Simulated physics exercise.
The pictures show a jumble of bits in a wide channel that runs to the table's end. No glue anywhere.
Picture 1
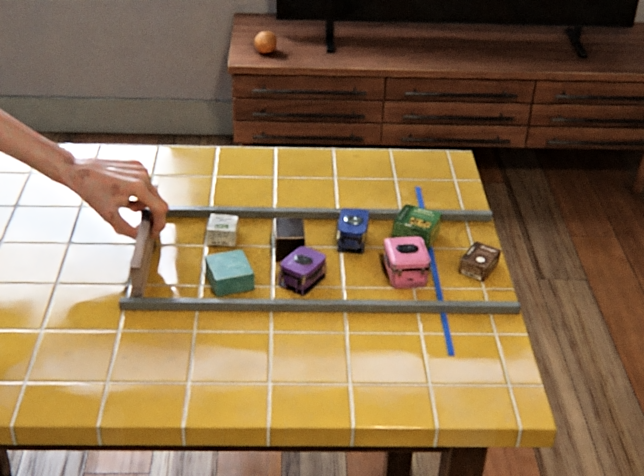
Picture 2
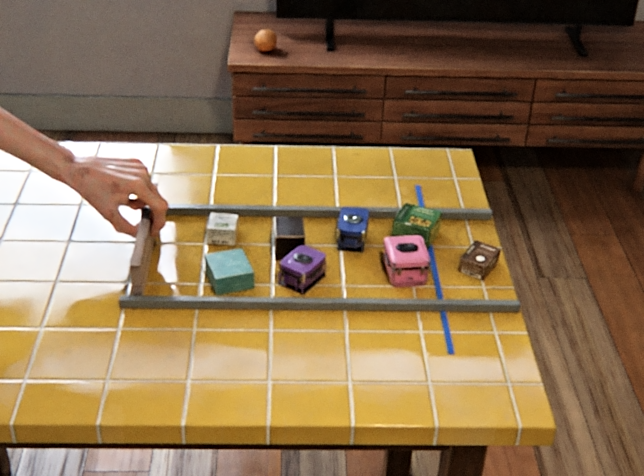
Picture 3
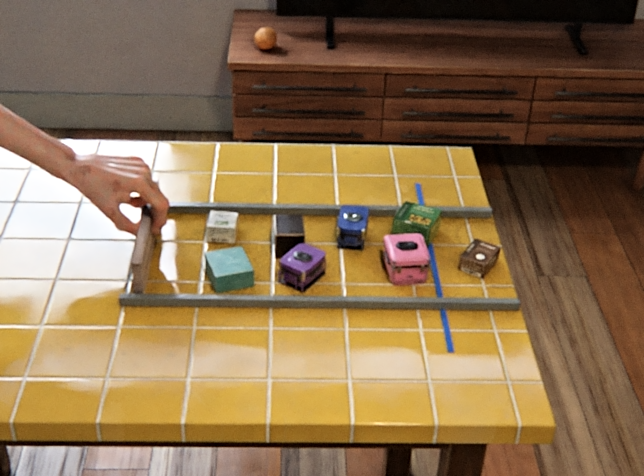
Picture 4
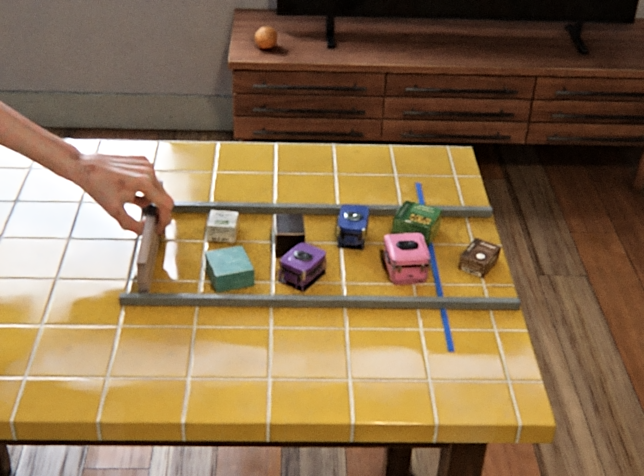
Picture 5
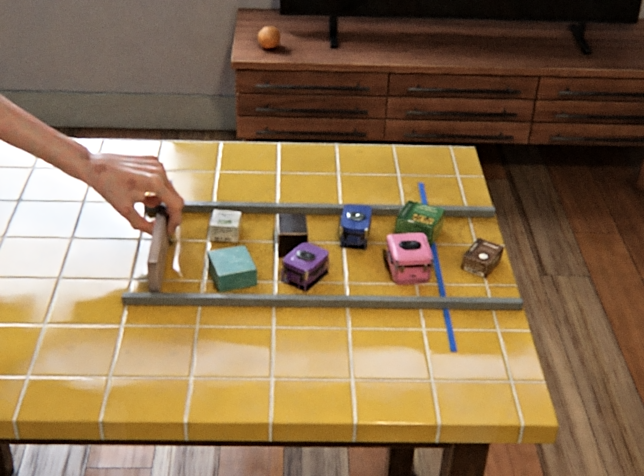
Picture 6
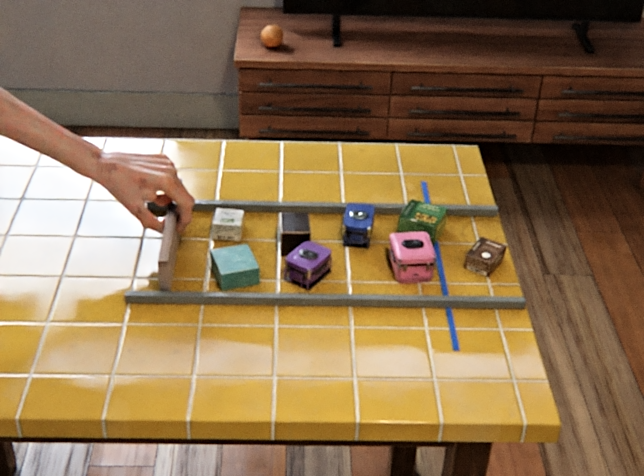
A hand reaches in from the left over a yellow-tiled table, seen from above at an angle, with a wooden cabinet behind. It grips a board in a grey-railed channel holding white, turquoise, black, purple, blue, pink, green and brown boxes, with blue tape crossing near the right end. The hand slides the board slightly rightward, the boxes stay put, and the view shifts very slightly.
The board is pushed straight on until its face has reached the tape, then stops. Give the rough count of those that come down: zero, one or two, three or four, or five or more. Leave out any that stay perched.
In the end the number that fall off is three or four.
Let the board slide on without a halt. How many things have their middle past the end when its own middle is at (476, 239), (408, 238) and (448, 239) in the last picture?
In that order 5, 1 and 3.
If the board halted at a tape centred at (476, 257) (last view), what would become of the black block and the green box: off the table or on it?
The black block stays on; the green box comes down.
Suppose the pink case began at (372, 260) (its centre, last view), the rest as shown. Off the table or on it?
From there it drops off.
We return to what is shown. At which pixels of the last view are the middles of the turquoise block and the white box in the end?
Near (463, 274) and (448, 226).
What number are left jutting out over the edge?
The number is 0.
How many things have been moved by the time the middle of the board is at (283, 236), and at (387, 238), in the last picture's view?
At the one place 4, at the other 8.
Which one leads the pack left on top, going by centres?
The purple case ends nearest.
Soon after, none off yet; brown box at rest near (485, 256); green box at rest near (423, 222); pink case at rest near (412, 257).
After that, none off yet; brown box at rest near (485, 256); green box displaced a little near (437, 220); pink case displaced about its own width near (446, 259).
In the end, the number that fall off is three or four; gone, pink case, green box and brown box.
